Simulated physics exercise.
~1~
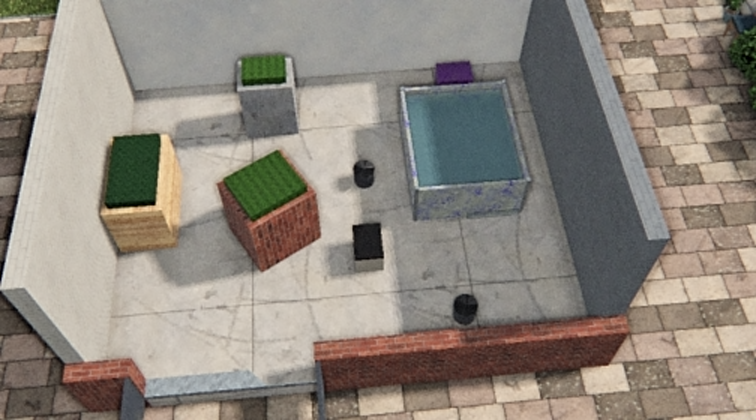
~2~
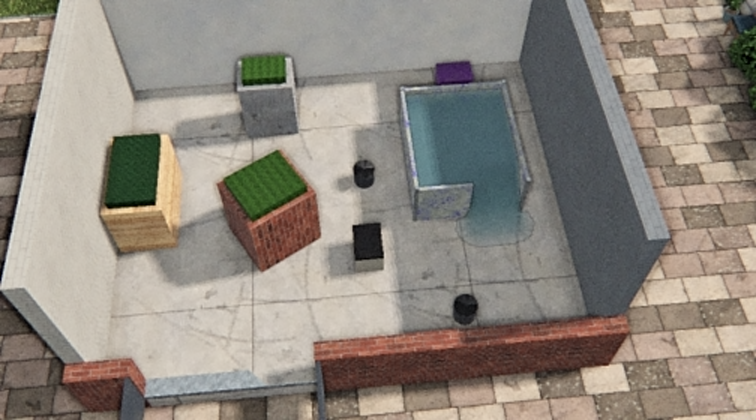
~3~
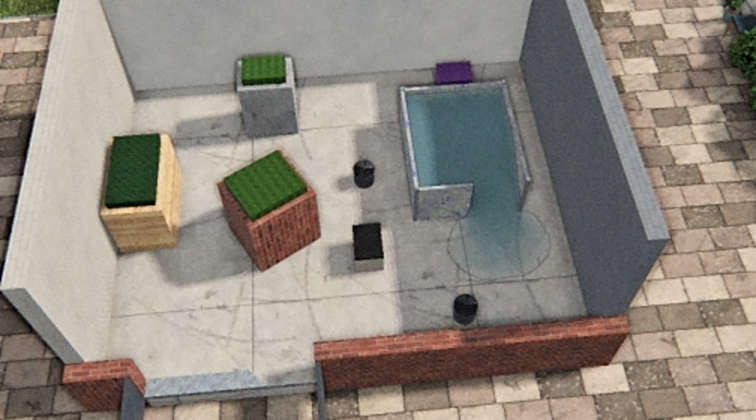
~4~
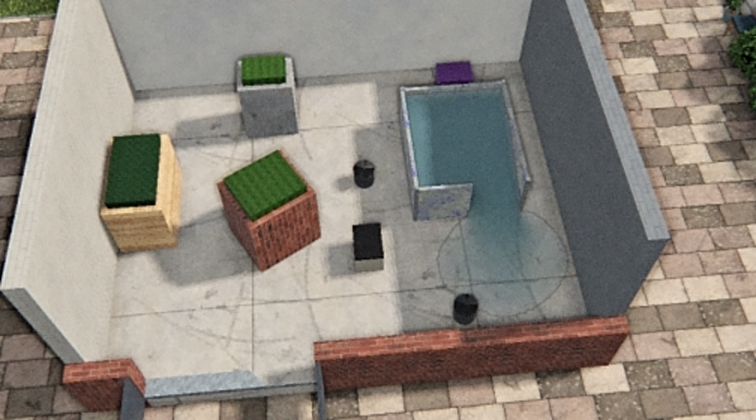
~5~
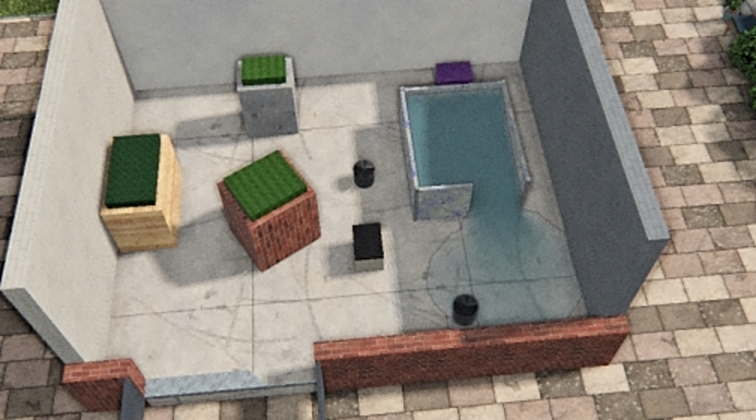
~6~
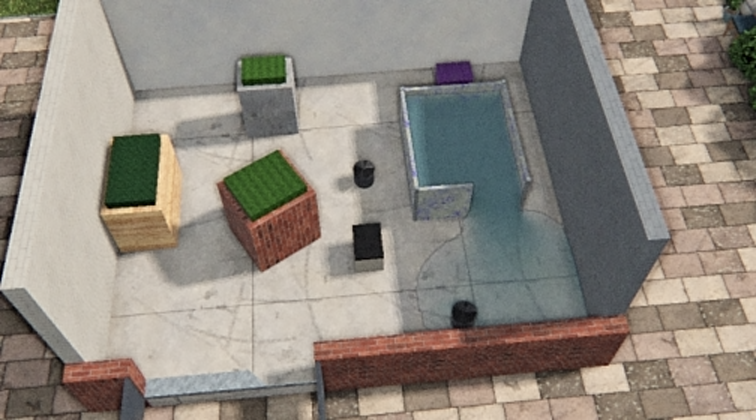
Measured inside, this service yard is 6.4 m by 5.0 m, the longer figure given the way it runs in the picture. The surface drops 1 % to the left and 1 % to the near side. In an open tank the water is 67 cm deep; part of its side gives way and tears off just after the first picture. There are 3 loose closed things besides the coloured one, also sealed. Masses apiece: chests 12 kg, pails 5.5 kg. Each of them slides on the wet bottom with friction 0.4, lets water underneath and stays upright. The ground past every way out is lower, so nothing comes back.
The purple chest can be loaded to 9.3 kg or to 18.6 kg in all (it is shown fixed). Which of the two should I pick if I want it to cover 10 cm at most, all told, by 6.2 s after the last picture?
The light one is fine.
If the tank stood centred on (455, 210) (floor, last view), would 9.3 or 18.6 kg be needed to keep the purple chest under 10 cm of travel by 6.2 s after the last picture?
For that case: Both fail.
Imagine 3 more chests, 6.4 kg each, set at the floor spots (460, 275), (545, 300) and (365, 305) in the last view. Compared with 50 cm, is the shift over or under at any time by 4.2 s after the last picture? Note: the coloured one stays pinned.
In order: Farther, then farther, then farther.
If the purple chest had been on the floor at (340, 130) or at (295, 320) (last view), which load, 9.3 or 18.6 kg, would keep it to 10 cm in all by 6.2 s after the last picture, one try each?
At the first place the small mass does it, and at the second nothing works.
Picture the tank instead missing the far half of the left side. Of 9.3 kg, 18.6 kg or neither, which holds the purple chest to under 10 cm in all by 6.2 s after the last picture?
Result: Heavier option only.
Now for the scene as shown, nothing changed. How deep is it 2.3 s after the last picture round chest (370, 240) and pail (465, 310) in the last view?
Roughly 4 and 7 cm.
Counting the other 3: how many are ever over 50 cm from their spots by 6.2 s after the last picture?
I count 2 of them.
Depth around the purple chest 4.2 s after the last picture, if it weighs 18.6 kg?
Depth: Approx. 0 cm.
Then, 0.6 s after the last picture the purple chest would be 0 cm from its start with 9.3 kg and 0 cm from its start with 18.6 kg; 0 cm of water round it then.
Then, 2.3 s after the last picture the purple chest would be 0 cm from its start with 9.3 kg and 0 cm from its start with 18.6 kg; 0 cm of water round it then.
Then, 4.2 s after the last picture the purple chest would be 0 cm from its start with 9.3 kg and 0 cm from its start with 18.6 kg; 0 cm of water round it then.
Then, 6.2 s after the last picture the purple chest would be 0 cm from its start with 9.3 kg and 0 cm from its start with 18.6 kg; 3 cm of water round it then.
